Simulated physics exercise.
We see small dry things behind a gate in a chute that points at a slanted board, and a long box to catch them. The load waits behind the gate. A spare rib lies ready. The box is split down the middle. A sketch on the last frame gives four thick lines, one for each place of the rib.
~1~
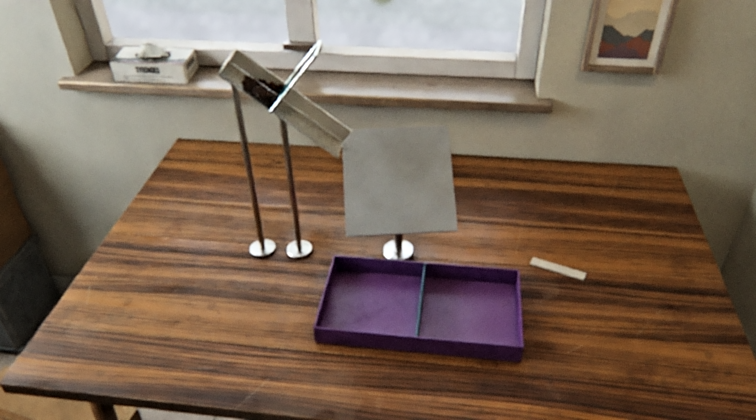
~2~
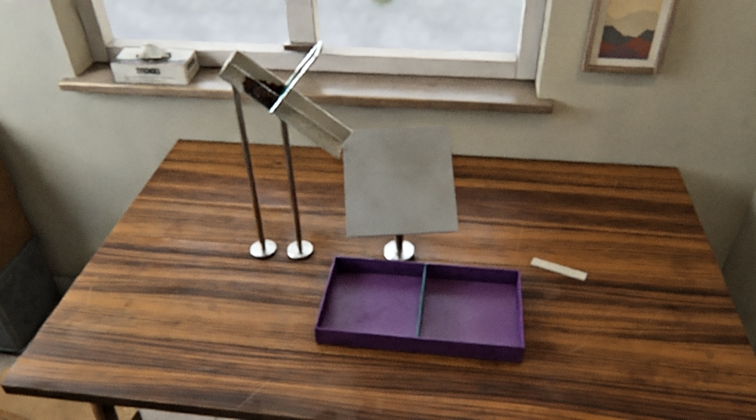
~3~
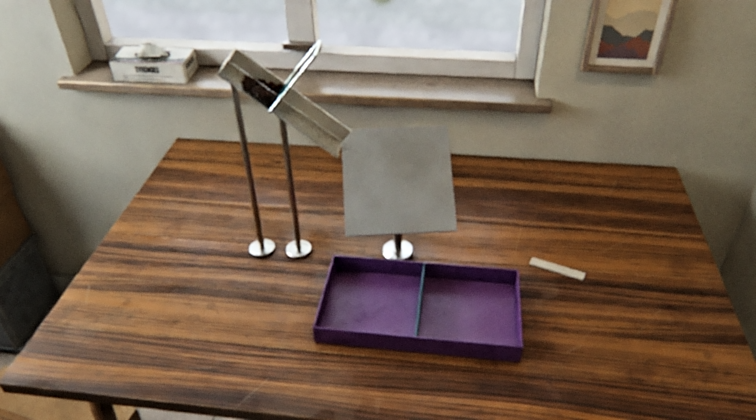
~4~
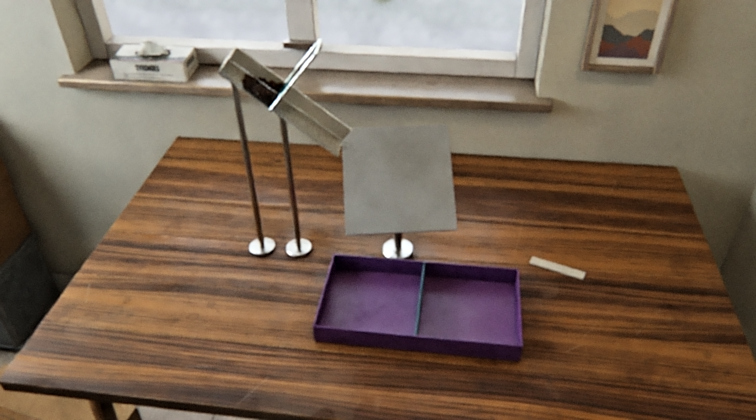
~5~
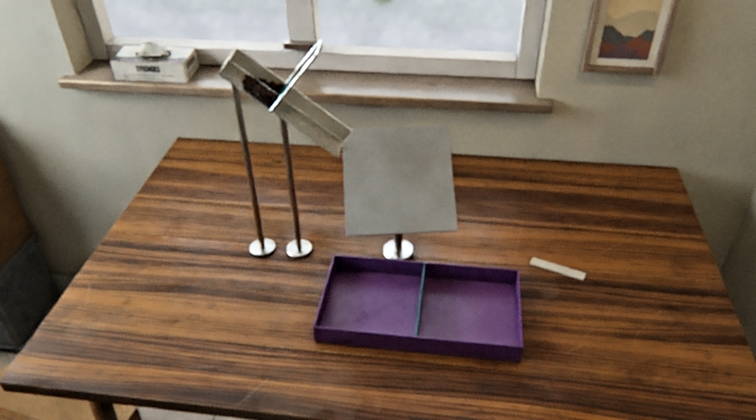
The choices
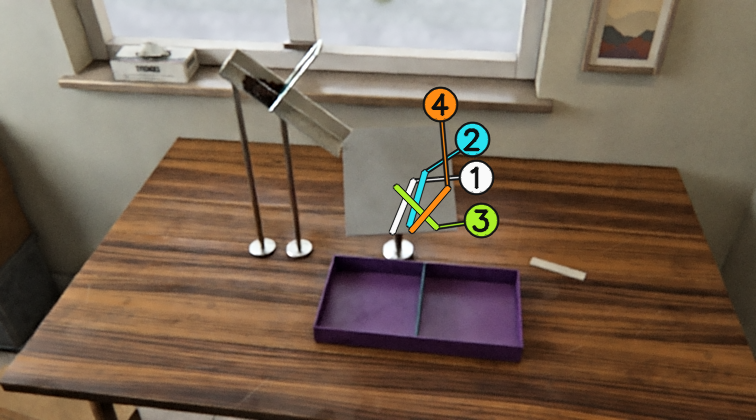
At first, small dark berries sit behind a gate in a raised, sloping chute on two thin stands, beside a tilted grey board and a divided purple box on a wooden table. Nothing visibly moves after that; the berries stay behind the gate and the box remains empty.
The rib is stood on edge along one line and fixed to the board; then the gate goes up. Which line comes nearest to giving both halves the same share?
3 works best here.
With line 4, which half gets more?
Left.
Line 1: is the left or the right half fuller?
The left half.
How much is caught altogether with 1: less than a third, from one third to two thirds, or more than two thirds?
Line 1 gives more than two thirds.
On the marked copy, line 1 from (413, 181) to (392, 231); line 2 from (424, 172) to (409, 224); line 3 from (396, 187) to (436, 227); line 4 from (447, 188) to (411, 230).
For line 1, of what is caught, almost all in the left half, just a few in the right.
For line 2, of what is caught, the larger part in the left half, about a tenth in the right.
For line 3, of what is caught, roughly a third in the left half, roughly two thirds in the right.
For line 4, of what is caught, almost all in the left half, about a tenth in the right.
